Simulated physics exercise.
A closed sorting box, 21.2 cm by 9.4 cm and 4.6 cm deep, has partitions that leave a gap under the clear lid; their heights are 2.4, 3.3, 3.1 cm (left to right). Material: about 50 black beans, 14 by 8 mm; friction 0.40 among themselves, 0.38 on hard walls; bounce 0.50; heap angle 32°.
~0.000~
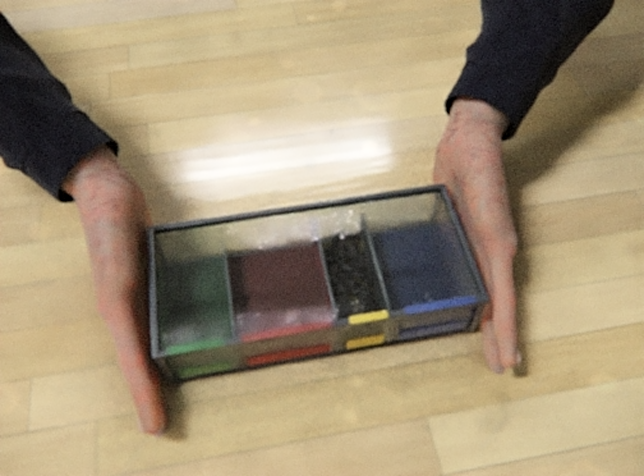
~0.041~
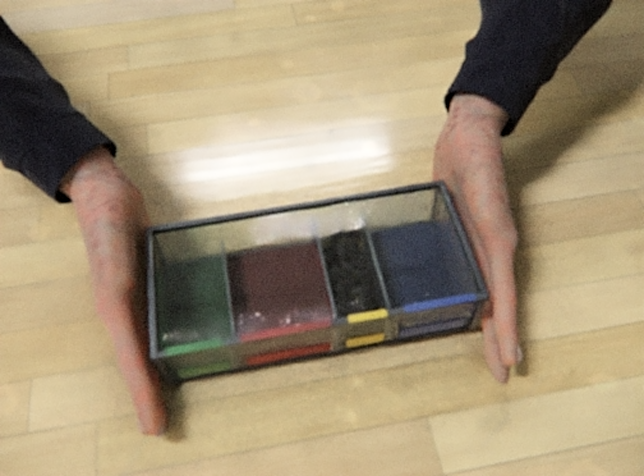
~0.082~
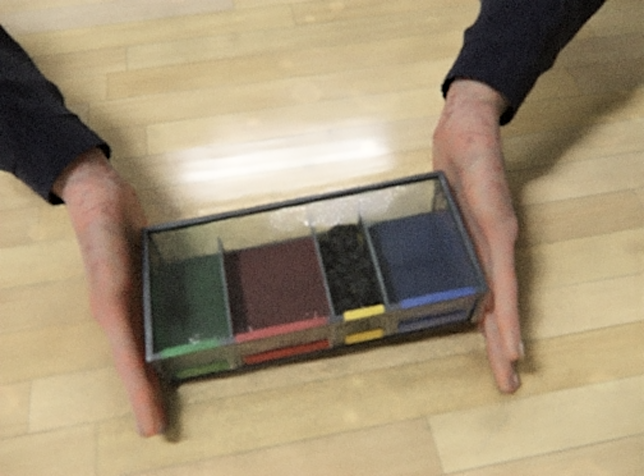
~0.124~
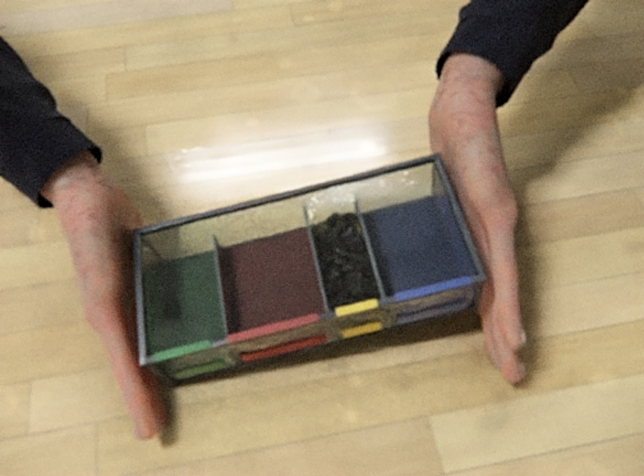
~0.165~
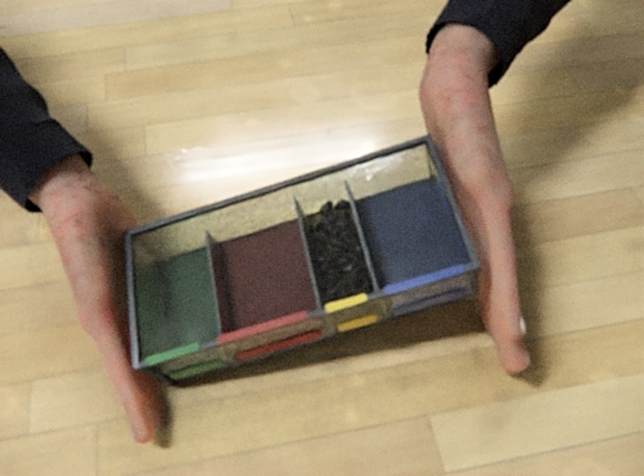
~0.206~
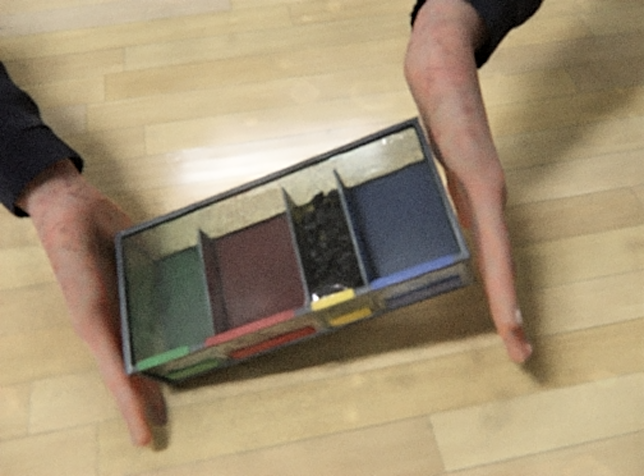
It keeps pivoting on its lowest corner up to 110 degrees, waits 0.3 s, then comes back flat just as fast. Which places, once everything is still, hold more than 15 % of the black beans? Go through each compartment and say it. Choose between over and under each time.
Red: Under. Blue: Under. Green: Over. Yellow: Over.
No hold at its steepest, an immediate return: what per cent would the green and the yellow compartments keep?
Green keeps 30% and yellow keeps 50%.
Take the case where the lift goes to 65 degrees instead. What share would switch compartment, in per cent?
Result: Some 0 %.
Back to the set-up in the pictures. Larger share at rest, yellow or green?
Yellow compartment.
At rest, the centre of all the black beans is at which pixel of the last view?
When it all comes to rest, the middle is near (341, 317).
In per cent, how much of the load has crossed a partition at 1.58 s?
Share: Approx. 30 %.
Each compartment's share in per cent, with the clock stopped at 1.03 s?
Red 5, blue 0, green 20, yellow 75.
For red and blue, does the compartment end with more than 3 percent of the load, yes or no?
So red is a pass and blue is a miss.
After 1.03 s, tilt 110 degrees; red 5 %, green 20 %, yellow 75 %.
After 1.58 s, tilt 58 degrees; red 5 %, green 30 %, yellow 70 %.
After 2.19 s, tilt 0 degrees; red 10 %, green 30 %, yellow 65 %.
In the end, at 2.9 s, red 10 %, blue 0 %, green 30 %, yellow 65 %.
